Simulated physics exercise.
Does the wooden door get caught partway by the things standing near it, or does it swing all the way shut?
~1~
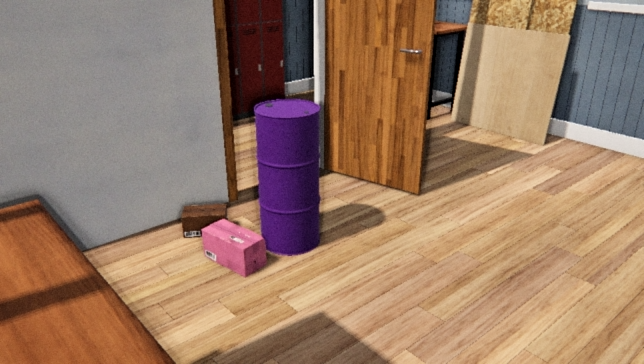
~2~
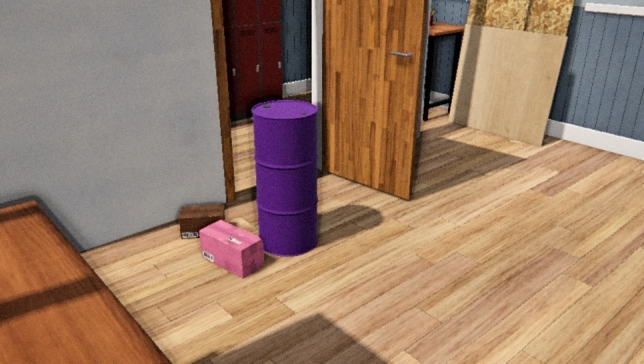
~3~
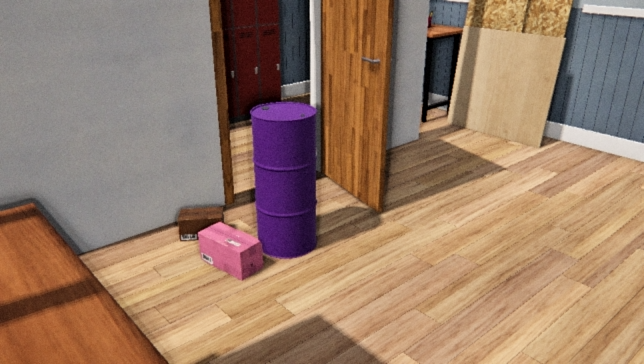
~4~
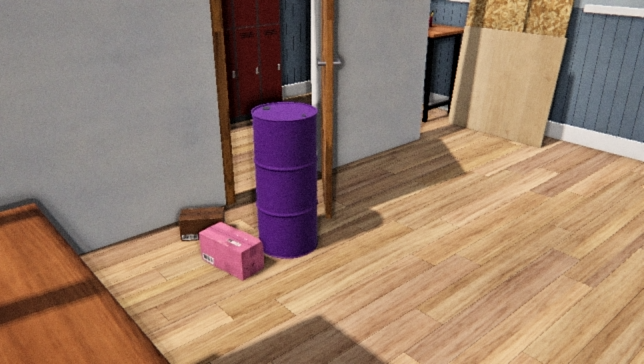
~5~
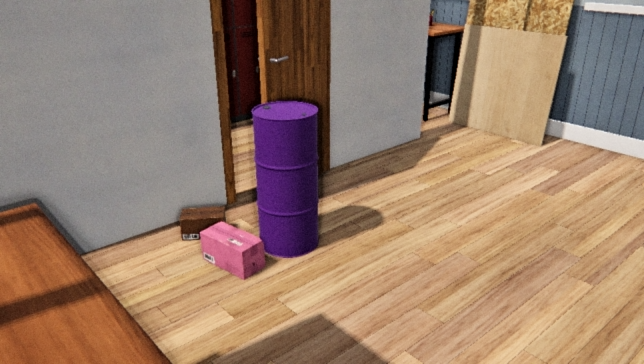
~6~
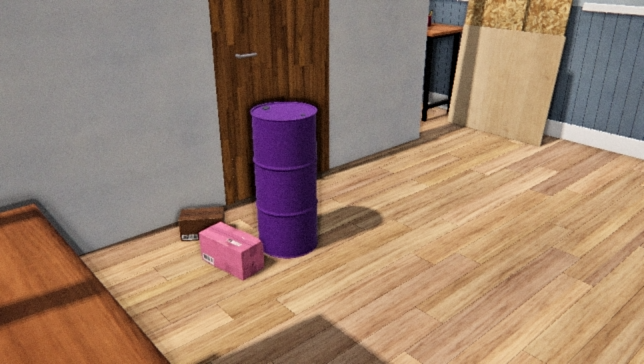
It swings all the way shut, reaching its frame behind the purple drum, and the drum and both boxes stay put.
The wooden door swung steadily away from the room and into its doorway, passing behind the purple drum without touching it, and ended up fully shut, while the drum and the pink and brown boxes beside it stayed where they were.
